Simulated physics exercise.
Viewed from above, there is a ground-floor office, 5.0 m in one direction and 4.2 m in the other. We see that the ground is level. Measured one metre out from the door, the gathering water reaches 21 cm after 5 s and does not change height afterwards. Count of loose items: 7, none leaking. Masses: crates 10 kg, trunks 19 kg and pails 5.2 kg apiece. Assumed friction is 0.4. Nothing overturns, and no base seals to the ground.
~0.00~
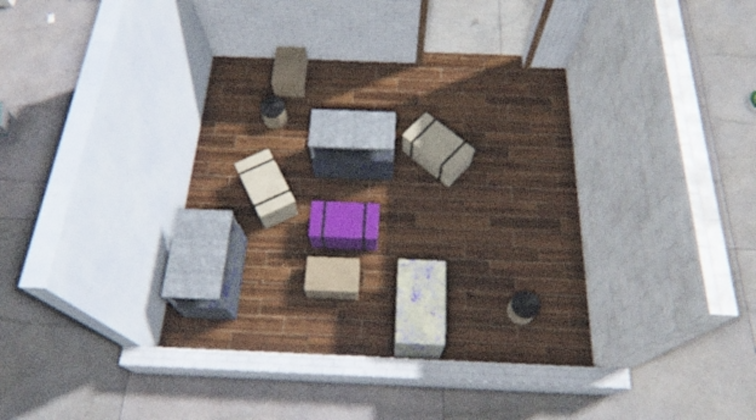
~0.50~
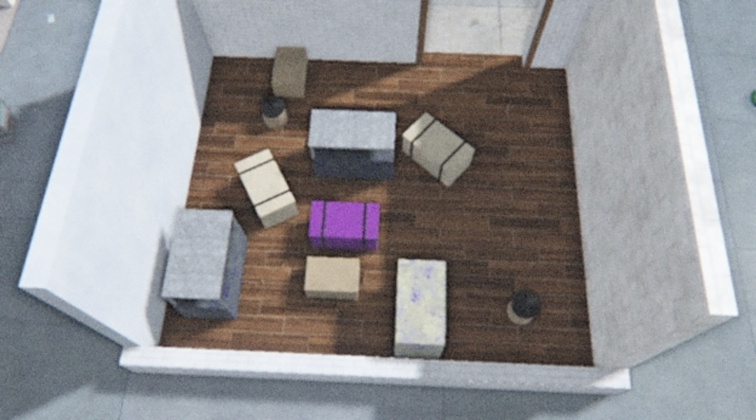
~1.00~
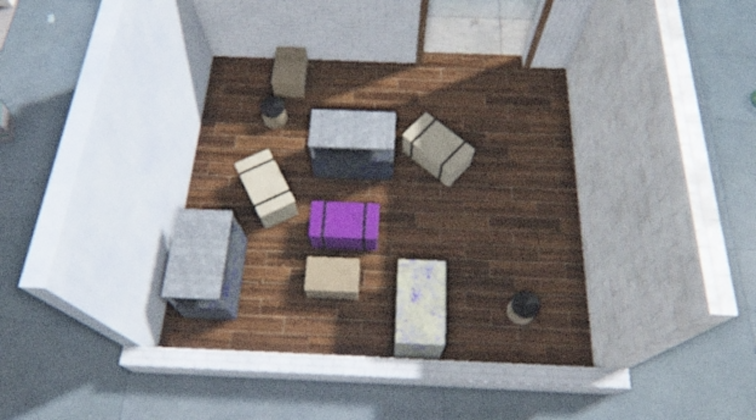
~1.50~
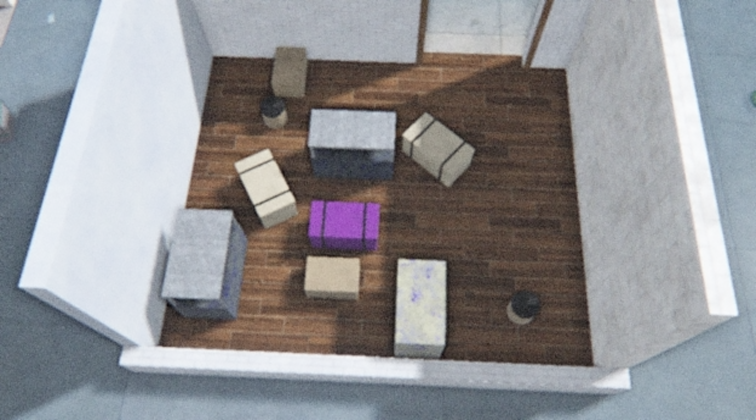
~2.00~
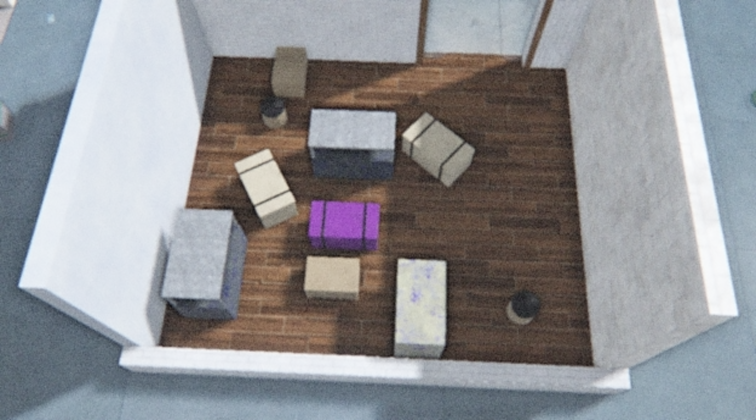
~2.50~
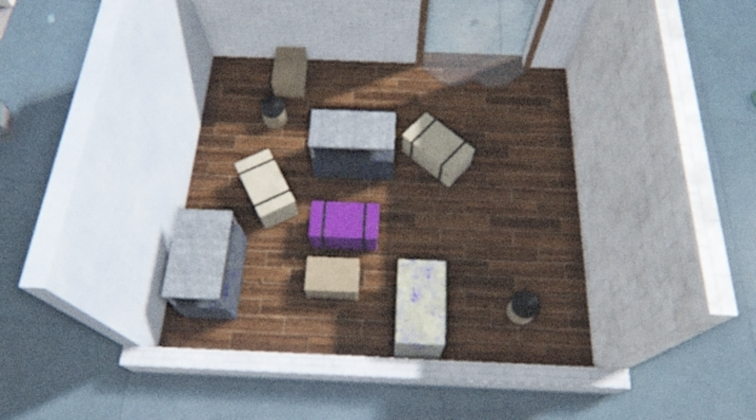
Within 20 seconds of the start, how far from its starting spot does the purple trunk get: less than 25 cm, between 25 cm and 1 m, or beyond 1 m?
Displacement: Large.
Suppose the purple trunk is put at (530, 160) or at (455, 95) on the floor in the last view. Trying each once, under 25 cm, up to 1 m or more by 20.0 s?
In turn: It goes a long way; it goes a long way.
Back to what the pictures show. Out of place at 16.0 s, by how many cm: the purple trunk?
Close to 200 cm.
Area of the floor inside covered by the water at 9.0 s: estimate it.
Close to 16 m2, I'd say.
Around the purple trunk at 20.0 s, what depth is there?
Roughly 13 cm deep.
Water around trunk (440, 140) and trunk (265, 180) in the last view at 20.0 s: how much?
About 15 and 17 cm.
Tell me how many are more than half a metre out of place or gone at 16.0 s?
Result: 6.
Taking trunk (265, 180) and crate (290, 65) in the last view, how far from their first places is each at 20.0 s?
250 cm, 250 cm.
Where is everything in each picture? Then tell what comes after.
In the first frame, the purple trunk at (344, 220) rests on the ground; water covers 0.0 m2; 0 of 7 have shifted.
In the second frame, the purple trunk at (344, 220), on the bottom; 0.0 m2 under water; 0 of 7 have shifted.
In the third frame, the purple trunk at (344, 220) rests on the ground; water covers 0.0 m2; 0 of 7 have shifted.
In the fourth frame, the purple trunk at (344, 220) rests on the ground; 0.0 m2 under water; 0 of 7 have shifted.
In the fifth frame, the purple trunk at (344, 220), on the bottom; water covers 0.0 m2; 0 of 7 have shifted.
In the sixth frame, the purple trunk at (344, 220), on the bottom; water covers 0.3 m2; 0 of 7 have shifted.
After 4.0 s the purple trunk is near (344, 220), 0.0 m from its start, aground; 0 afloat.
After 9.0 s the purple trunk is near (343, 220), 0.0 m from its start, aground; 2 afloat.
After 16.0 s the purple trunk is near (261, 112), 1.8 m from its start, afloat; 7 afloat.
After 20.0 s the purple trunk is near (373, 96), 1.7 m from its start, afloat; 7 afloat.
